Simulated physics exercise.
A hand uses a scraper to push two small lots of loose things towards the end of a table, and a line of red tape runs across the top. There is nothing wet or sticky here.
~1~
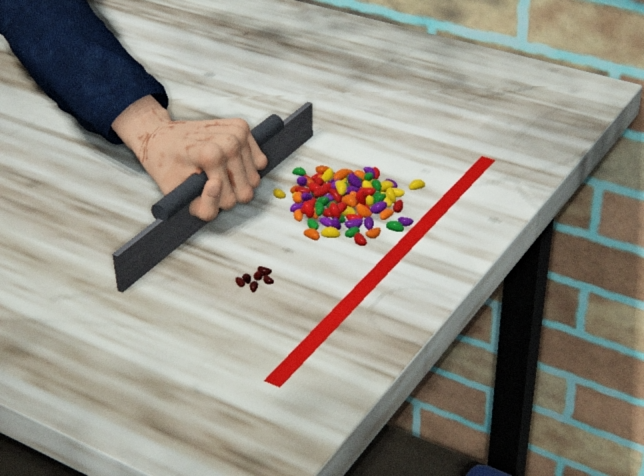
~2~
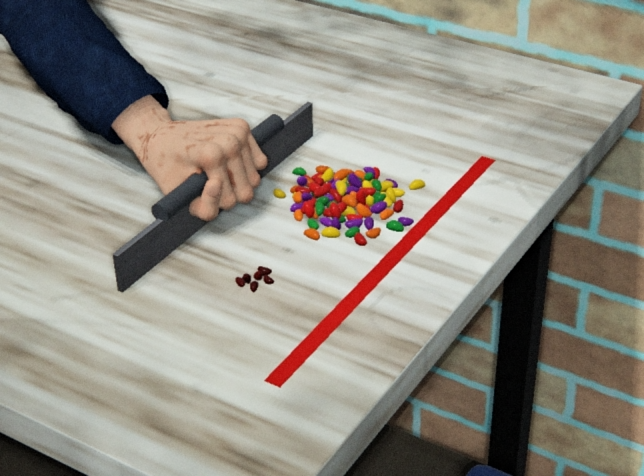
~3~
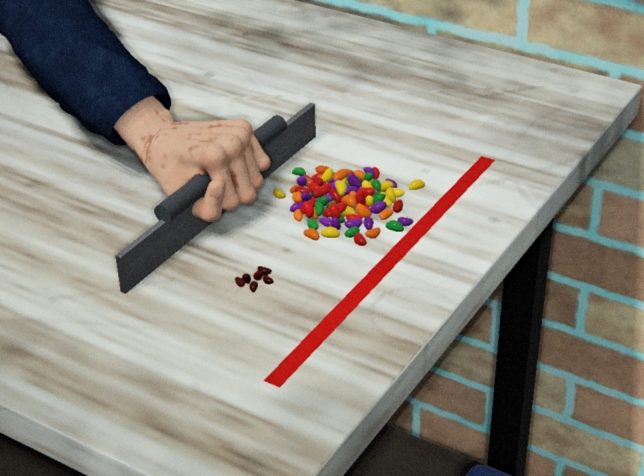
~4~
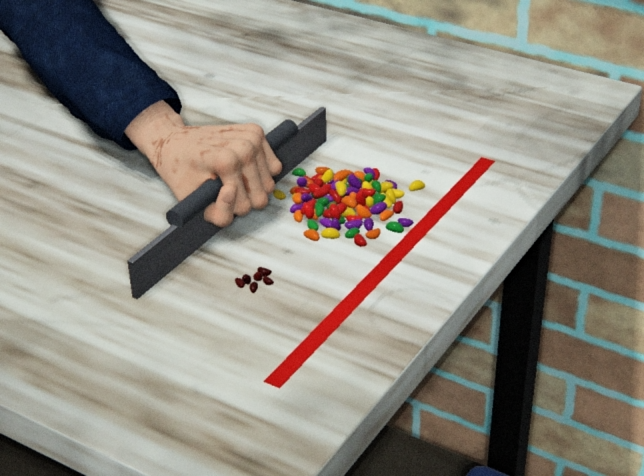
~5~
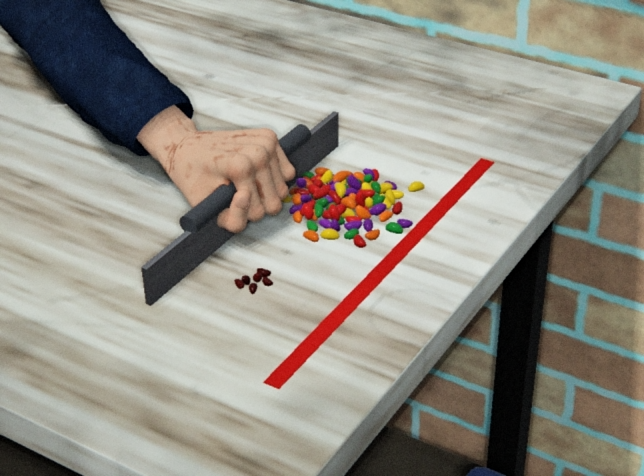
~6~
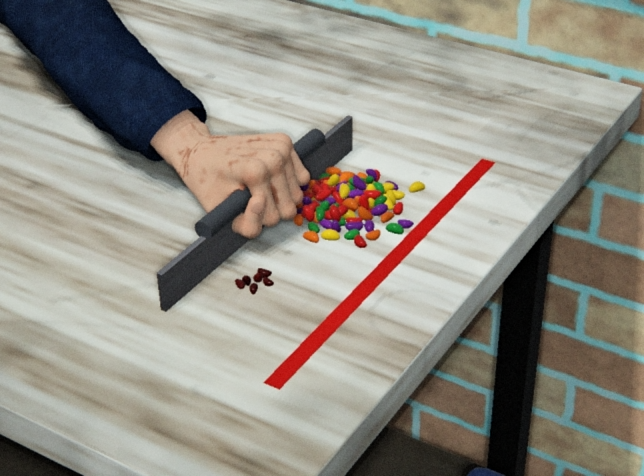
A hand in a dark blue sleeve grips a long dark grey scraper on a pale, wood-grained table, seen from above at an angle, with a brick wall behind. A heap of multicoloured jelly beans lies right of the scraper, a few dark red beans sit nearer the viewer, and red tape runs beyond them. The scraper rests, then slides slowly rightward, reaching the heap's near side, while the camera stays still.
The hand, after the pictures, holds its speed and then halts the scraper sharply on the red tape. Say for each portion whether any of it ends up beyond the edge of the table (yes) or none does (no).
In the end the front portion is still fully up, the back portion partly leaves the surface.
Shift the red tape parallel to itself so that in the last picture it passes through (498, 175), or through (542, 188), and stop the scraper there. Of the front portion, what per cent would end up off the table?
About 0 % and 100 %.
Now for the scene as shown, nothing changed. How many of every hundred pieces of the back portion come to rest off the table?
It comes to 10 per cent or so.
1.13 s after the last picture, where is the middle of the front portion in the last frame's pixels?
Its centre is near (354, 319).
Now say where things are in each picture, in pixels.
In the first picture, scraper (132, 260), at rest; red tape (480, 168), about a palm's width from the edge; edge at (470, 291); front portion (258, 276), a few kidney beans; back portion (346, 203), many jelly beans.
In the second picture, scraper (133, 260), at rest; back portion (346, 203).
In the third picture, scraper (135, 261); front portion (258, 276).
In the fourth picture, scraper (147, 266); back portion (346, 203).
In the fifth picture, scraper (161, 273); front portion (257, 278).
In the sixth picture, scraper (176, 278); red tape (480, 170); edge at (470, 294); front portion (258, 278); back portion (339, 199), about a tenth pushed along.
Then, 0.56 s later than the last frame, scraper still moving, near (332, 210); front portion all on the table, its front near (299, 291); back portion all on the table, its front near (445, 236).
Then, 1.13 s later than the last frame, scraper stopped at the red tape; front portion all on the table, its front near (365, 315); back portion just a few over the edge.
Then, 1.41 s later than the last frame, scraper stopped at the red tape; front portion all on the table, its front near (365, 315); back portion about a tenth over the edge.
When it is over, scraper stopped at the red tape; front portion all on the table, its front near (365, 315); back portion about a tenth over the edge.
